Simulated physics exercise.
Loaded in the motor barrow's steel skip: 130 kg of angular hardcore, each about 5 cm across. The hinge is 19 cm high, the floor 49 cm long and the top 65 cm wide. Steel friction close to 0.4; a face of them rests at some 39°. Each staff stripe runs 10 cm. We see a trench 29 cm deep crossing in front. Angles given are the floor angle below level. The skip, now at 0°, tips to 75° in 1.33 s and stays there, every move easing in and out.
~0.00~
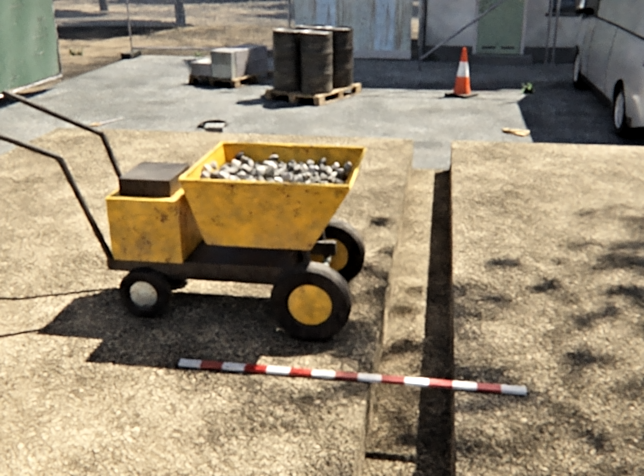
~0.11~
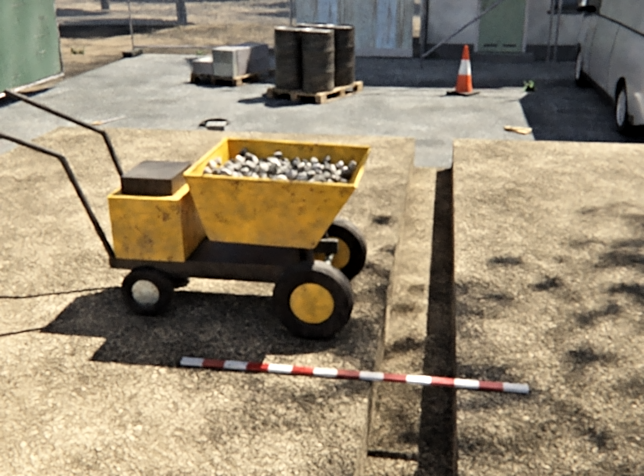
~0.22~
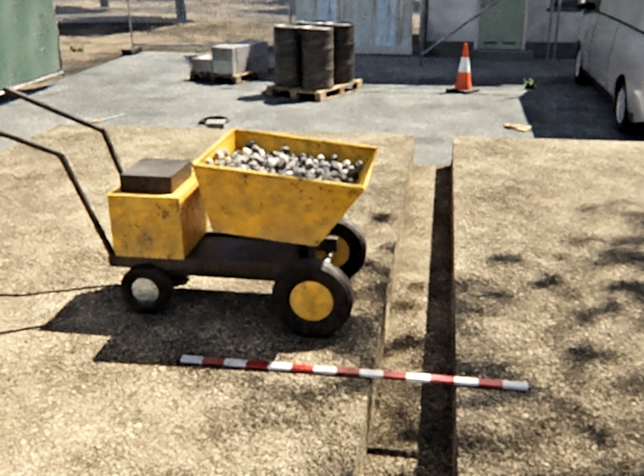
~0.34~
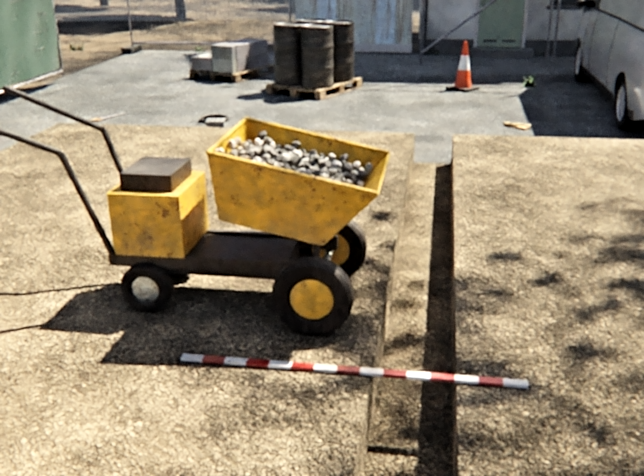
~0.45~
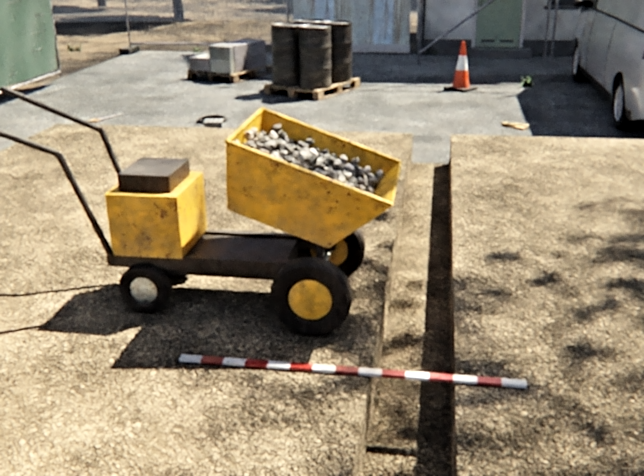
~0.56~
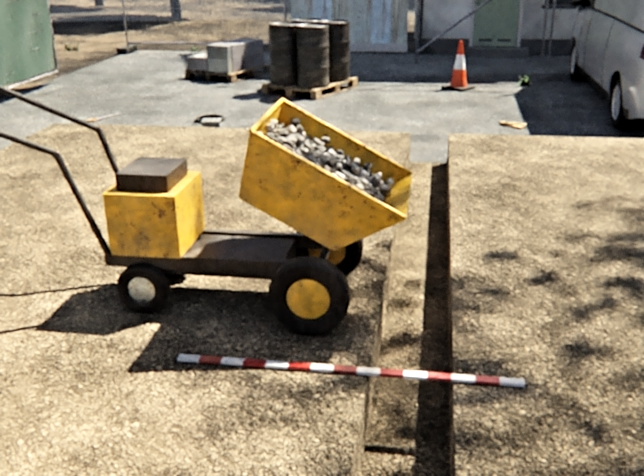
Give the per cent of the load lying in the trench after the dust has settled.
Close to 34 in every hundred.
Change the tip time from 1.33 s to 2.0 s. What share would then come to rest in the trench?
I'd put it at some 40 in a hundred.
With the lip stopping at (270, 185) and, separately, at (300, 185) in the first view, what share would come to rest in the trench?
I'd say some 75 per cent and some 75 per cent.
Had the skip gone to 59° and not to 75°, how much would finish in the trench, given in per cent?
About 0%.
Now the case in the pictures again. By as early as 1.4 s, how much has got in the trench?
Some 0 per cent.
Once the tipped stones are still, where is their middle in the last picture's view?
I'd point to around (458, 308).
After 1.0 s the floor is at 63°; 100 % in the skip; the foremost stones are at (442, 258).
After 1.4 s the floor is at 75°; 79 % in the skip, 2 % in the trench, 20 % past the trench; the foremost stones are at (523, 311).
After 1.8 s the floor is at 75°; 56 % in the skip, 8 % in the trench, 36 % past the trench; the foremost stones are at (573, 309).
After 3.7 s the floor is at 75°; 29 % in the skip, 34 % in the trench, 37 % past the trench; the foremost stones are at (579, 312).
